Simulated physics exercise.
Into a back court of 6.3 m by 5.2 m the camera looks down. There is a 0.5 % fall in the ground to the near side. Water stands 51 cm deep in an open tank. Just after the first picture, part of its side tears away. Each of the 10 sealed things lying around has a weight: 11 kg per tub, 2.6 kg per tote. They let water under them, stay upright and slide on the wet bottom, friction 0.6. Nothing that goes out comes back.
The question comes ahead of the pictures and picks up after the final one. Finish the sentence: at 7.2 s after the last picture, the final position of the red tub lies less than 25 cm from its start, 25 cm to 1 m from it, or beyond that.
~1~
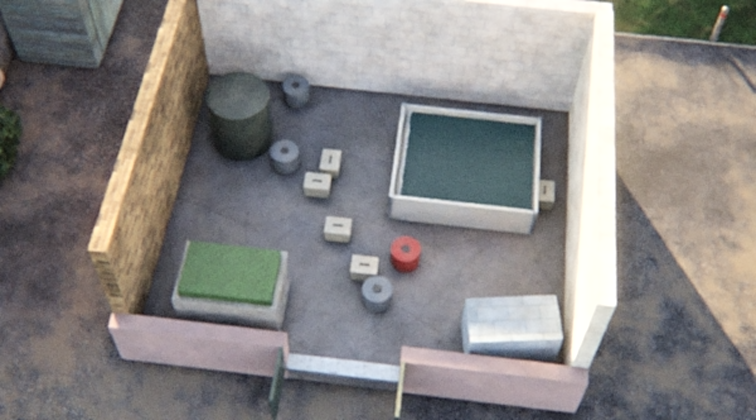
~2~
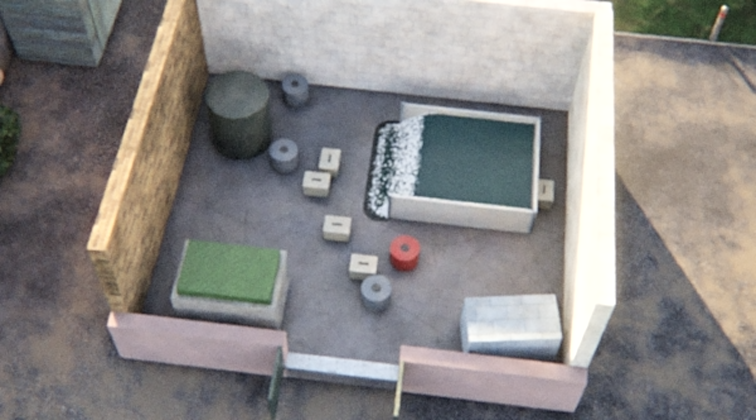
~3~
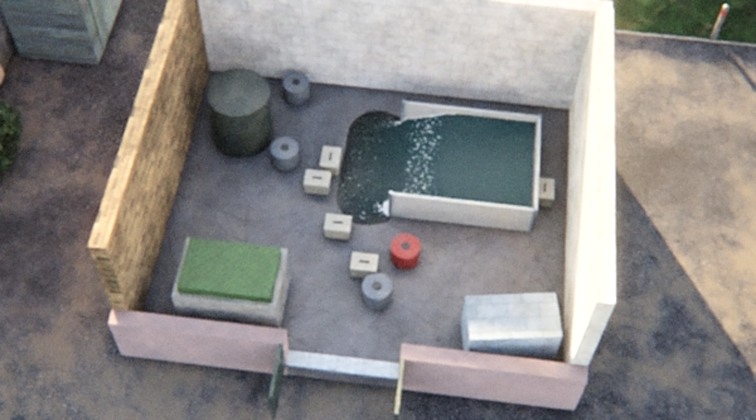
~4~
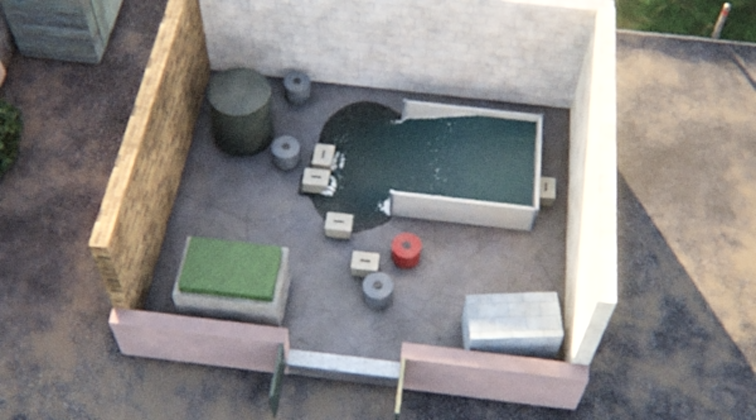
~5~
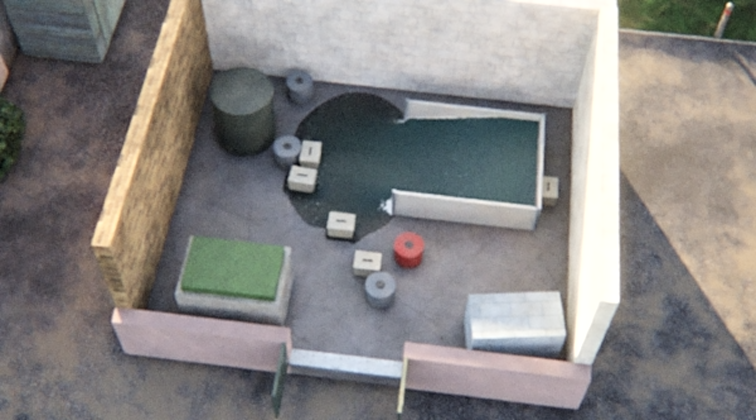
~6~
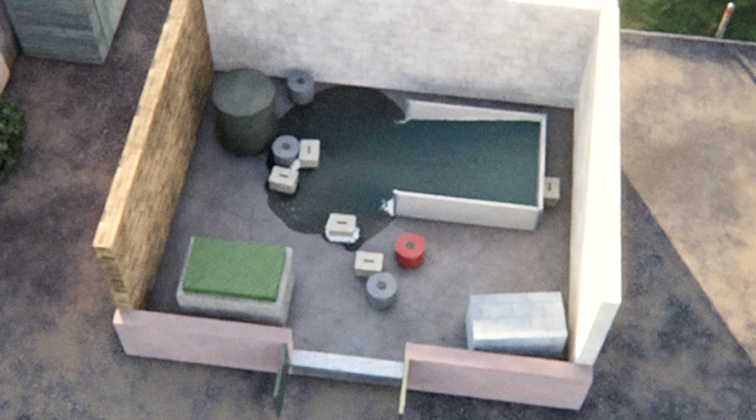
The final position of the red tub lies 25 cm to 1 m from its start.
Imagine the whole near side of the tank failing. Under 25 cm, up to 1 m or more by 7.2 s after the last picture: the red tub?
Result: Red tub displaced far.
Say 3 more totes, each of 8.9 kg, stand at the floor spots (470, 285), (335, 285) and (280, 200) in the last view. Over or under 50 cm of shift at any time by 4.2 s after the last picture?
In sequence: Stays within; stays within; goes beyond.
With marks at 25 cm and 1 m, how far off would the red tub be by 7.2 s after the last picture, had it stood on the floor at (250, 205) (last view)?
Observed: Object goes well off.
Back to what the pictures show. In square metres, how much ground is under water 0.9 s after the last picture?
Around 16 m2 of it.
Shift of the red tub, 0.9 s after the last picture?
About 0 cm by then.
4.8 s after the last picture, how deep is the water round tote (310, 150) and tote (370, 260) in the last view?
Some 20 cm at the first, some 8 cm at the second.
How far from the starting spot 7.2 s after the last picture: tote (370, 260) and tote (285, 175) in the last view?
The first ends 300 cm from its start, the second 350 cm.
Then, 0.9 s after the last picture the red tub is near (410, 246), 0.0 m from its start, aground; 0 of 10 are out; 3 afloat.
Then, 2.8 s after the last picture the red tub is near (410, 246), 0.0 m from its start, aground; 0 of 10 are out; 5 afloat.
Then, 4.8 s after the last picture the red tub is near (411, 245), 0.0 m from its start, aground; 0 of 10 are out; 7 afloat.
Then, 7.2 s after the last picture the red tub is near (440, 245), 0.5 m from its start, aground; 0 of 10 are out; 8 afloat.
